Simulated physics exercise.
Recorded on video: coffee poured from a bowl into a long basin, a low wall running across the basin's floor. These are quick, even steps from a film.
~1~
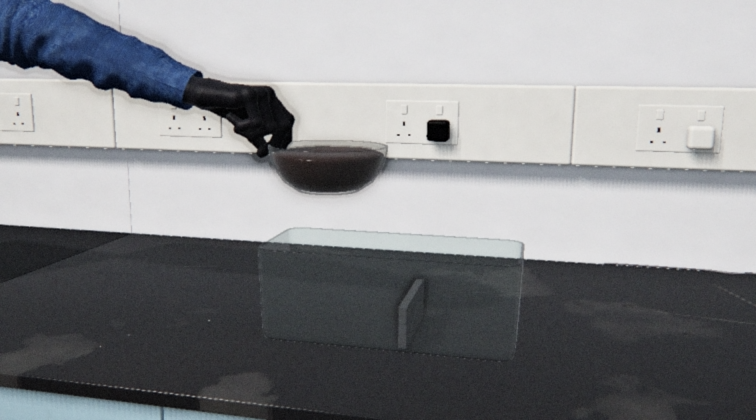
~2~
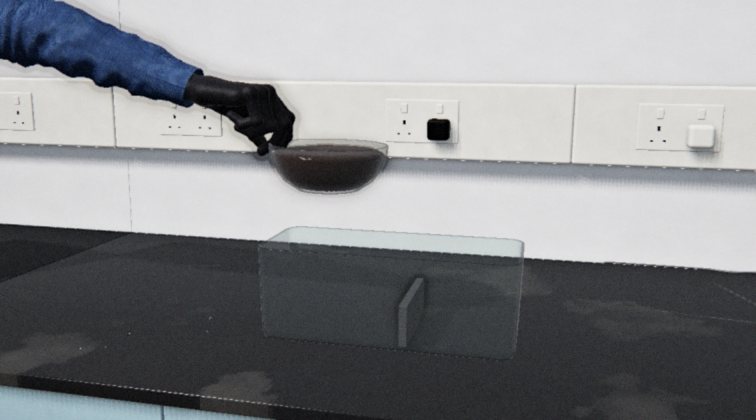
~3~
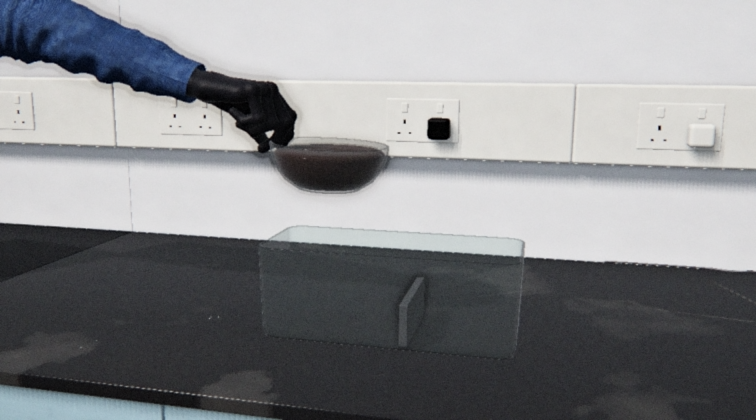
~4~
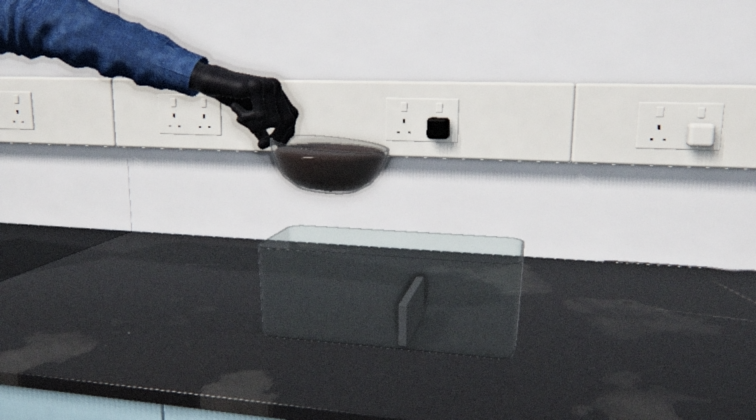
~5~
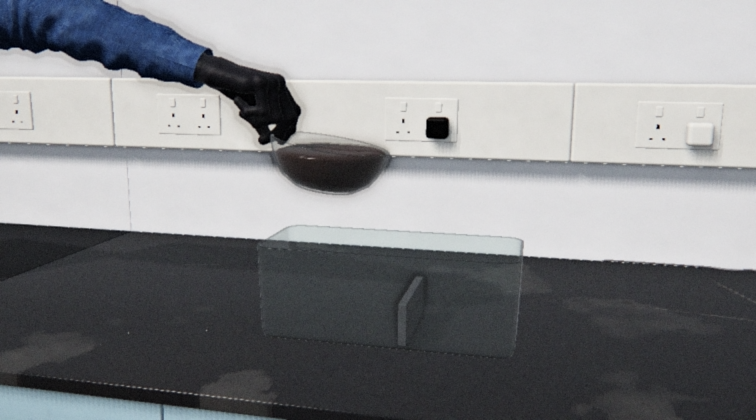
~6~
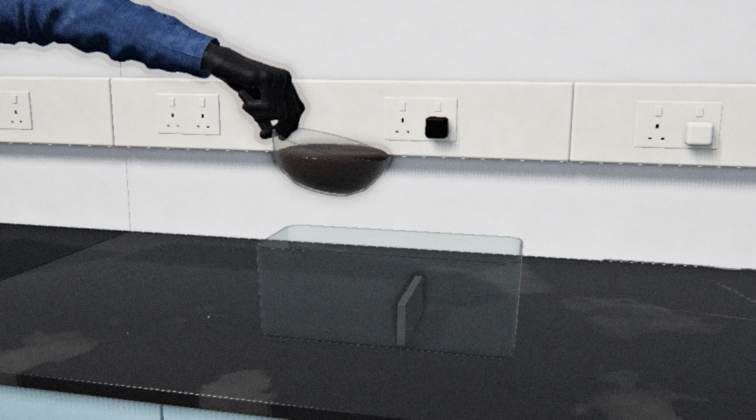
We see a black-gloved hand holding a clear bowl of dark liquid above a long glass basin with a low wall across its floor; the hand keeps the bowl nearly level, then gradually tilts it to the right.
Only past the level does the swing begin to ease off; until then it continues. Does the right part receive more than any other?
Yes - the most liquid is found in the right area.
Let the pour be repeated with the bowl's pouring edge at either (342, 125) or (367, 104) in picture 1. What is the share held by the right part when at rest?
Near 5 % and 60 %.
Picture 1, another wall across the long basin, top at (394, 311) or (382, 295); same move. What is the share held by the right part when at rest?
Result: 75 % first, 90 % second.
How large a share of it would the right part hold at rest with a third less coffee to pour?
55 %.
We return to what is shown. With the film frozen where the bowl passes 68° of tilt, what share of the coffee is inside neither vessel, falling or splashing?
About 25 per cent.
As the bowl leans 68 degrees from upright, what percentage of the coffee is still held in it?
Still holding around 25 %, give or take.
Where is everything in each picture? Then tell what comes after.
In the first picture, tilt 0°; pouring edge (386, 149); surface from (278, 151) to (384, 154); the long basin's rim runs from (274, 239) to (522, 255); the wall's top is at (412, 294).
In the second picture, tilt 1°; pouring edge (386, 149); surface from (278, 149) to (385, 154).
In the third picture, tilt 2°; pouring edge (387, 150); surface from (279, 148) to (386, 154).
In the fourth picture, tilt 5°; pouring edge (387, 152); surface from (279, 147) to (385, 154).
In the fifth picture, tilt 9°; pouring edge (387, 156); surface from (280, 148) to (387, 154).
In the sixth picture, tilt 14°; pouring edge (387, 161); surface from (282, 149) to (386, 156); 2 per cent is over the edge.
A moment on, the tilt is 68° and 23 per cent is still to pour, 5 is left of the wall and 48 right of it.
Next, the tilt is 103° and 0 per cent is still to pour, 28 is left of the wall and 71 right of it.
Then the tilt is 114° and 0 per cent is still to pour, 29 is left of the wall and 71 right of it.
Later the tilt is 114° and 0 per cent is still to pour, 29 is left of the wall and 71 right of it.
Finally, 29 per cent lies left of the wall, 71 right of it and 0 outside.
